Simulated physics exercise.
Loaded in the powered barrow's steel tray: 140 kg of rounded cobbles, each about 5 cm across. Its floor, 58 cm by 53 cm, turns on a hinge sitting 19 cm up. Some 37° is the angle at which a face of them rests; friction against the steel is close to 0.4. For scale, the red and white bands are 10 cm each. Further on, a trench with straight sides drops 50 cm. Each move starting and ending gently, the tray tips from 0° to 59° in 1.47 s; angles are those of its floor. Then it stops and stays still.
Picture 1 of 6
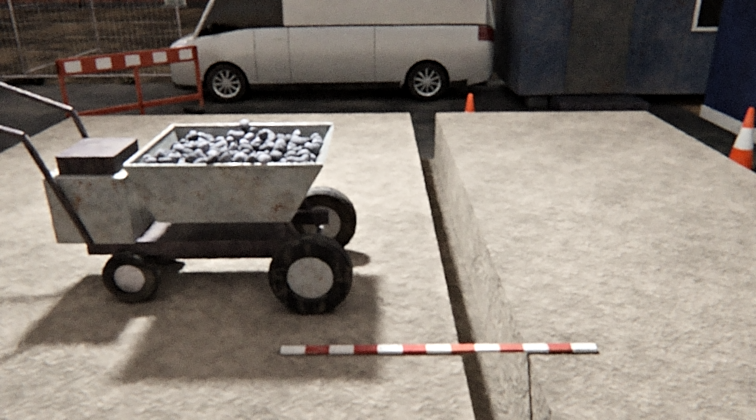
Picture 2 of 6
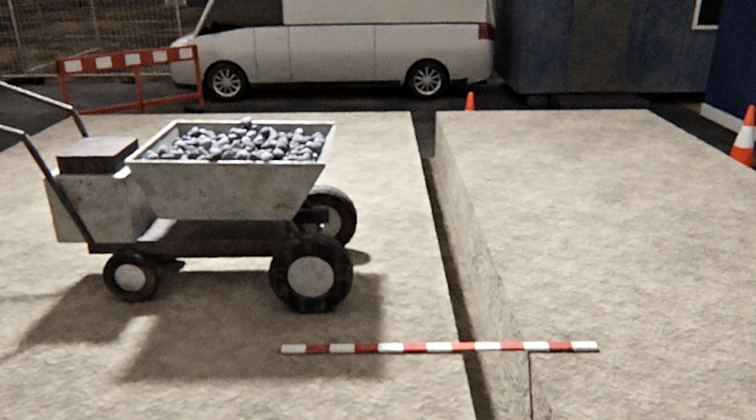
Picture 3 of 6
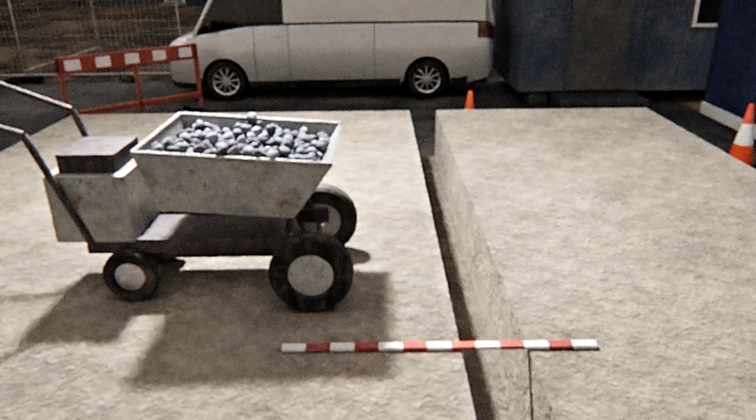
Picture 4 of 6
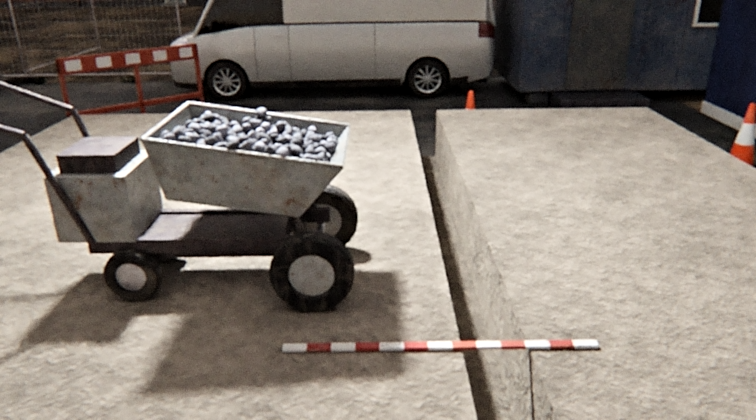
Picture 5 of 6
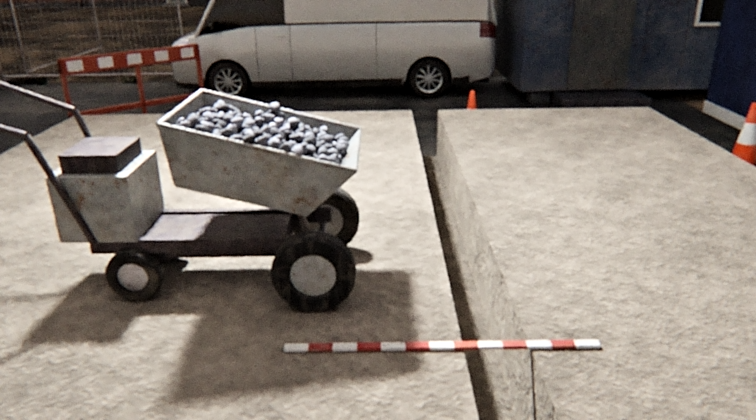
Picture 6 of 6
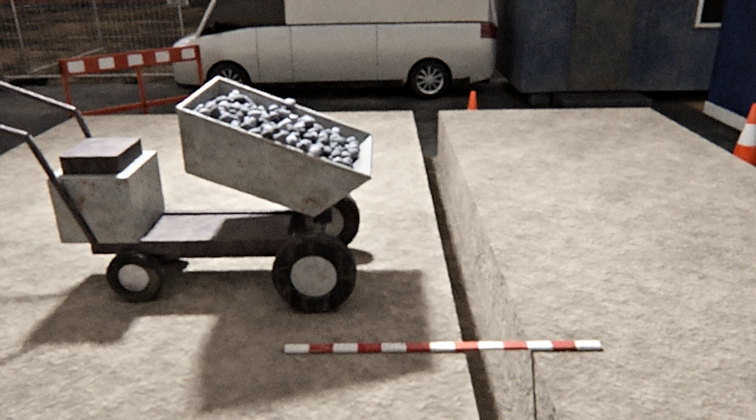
On a pale building-site floor beside a narrow trench, a small wheeled barrow stood loaded with grey stones, and its steel tray gradually tilted, the left end rising while the wheels stayed put.
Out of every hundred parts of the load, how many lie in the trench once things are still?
Around 44 out of 100.
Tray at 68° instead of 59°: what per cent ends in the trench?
About 80%.
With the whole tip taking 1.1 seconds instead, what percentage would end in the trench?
Close to 45 per cent then.
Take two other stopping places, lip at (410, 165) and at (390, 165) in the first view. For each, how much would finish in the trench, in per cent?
From the first spot near 15, from the second near 30 per cent.
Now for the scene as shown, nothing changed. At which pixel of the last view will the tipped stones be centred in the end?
Roughly (471, 349), I'd say.
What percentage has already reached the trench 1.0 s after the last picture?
At that moment: Approx. 10 %.
Then, 0.5 s after the last picture the floor is at 50°, 100 % in the tray; the foremost stones are at (407, 200).
Then, 1.0 s after the last picture the floor is at 59°, 84 % in the tray, 7 % short of the trench, 10 % in the trench; the foremost stones are at (492, 328).
Then, 1.3 s after the last picture the floor is at 59°, 64 % in the tray, 7 % short of the trench, 28 % in the trench, 1 % past the trench; the foremost stones are at (530, 266).
Then, 3.3 s after the last picture the floor is at 59°, 47 % in the tray, 8 % short of the trench, 44 % in the trench, 1 % past the trench; the foremost stones are at (555, 262).
